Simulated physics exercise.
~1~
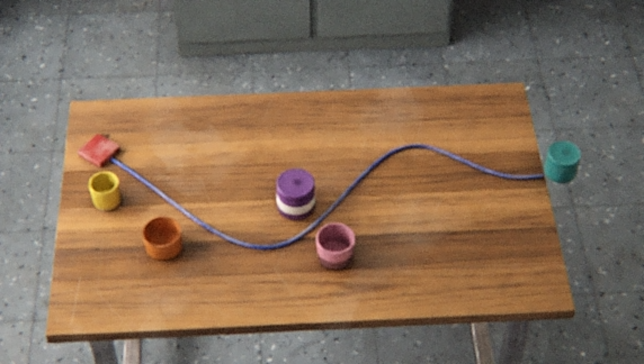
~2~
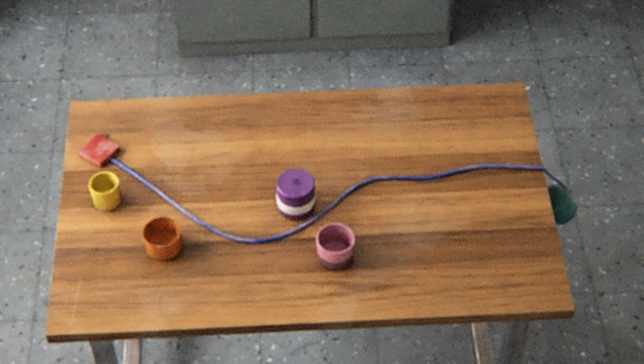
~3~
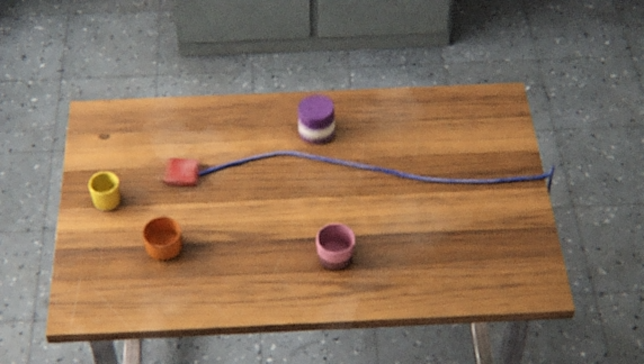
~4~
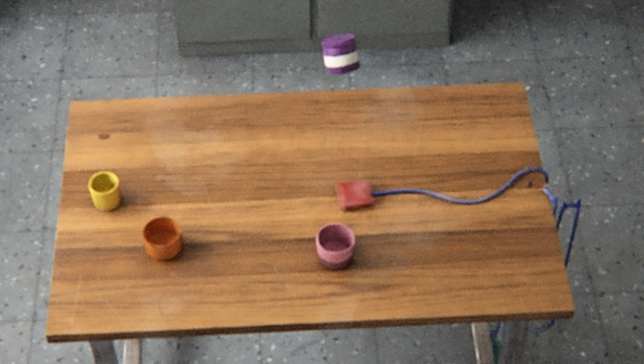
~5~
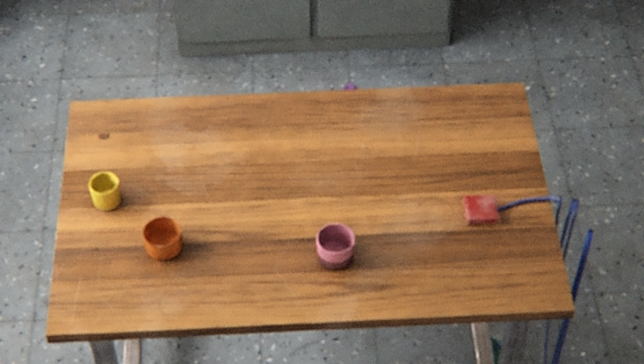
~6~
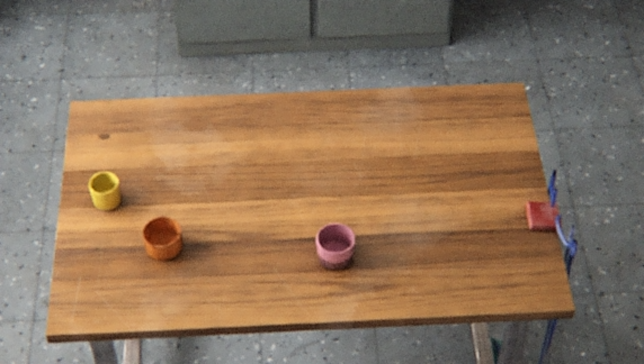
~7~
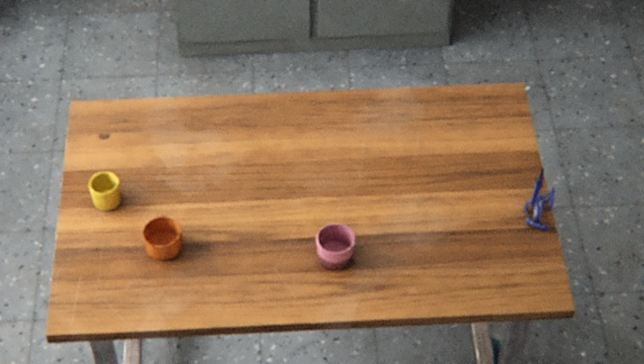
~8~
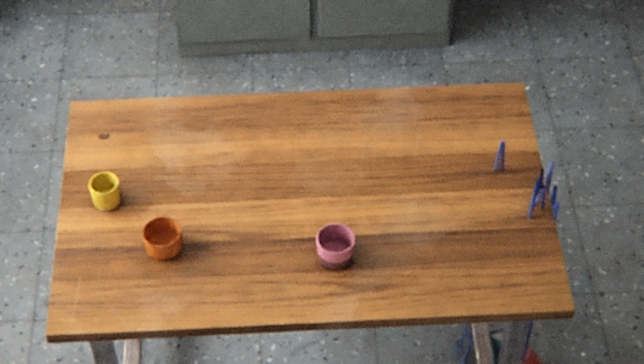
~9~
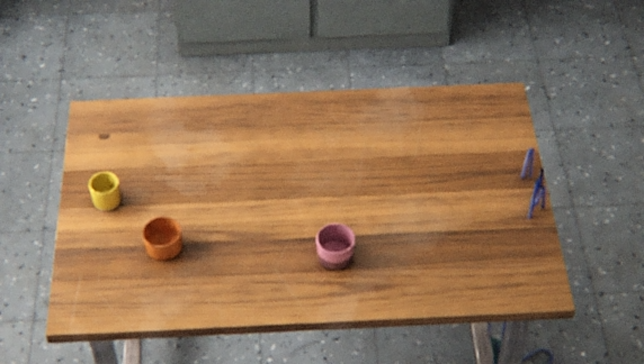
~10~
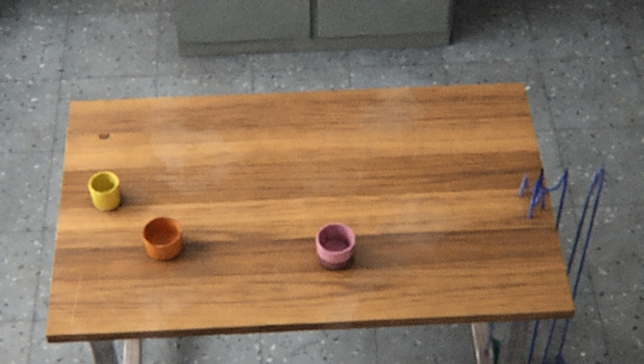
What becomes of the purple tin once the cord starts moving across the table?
The purple tin slides toward the far side of the table, tips over the edge and drops out of sight behind it.
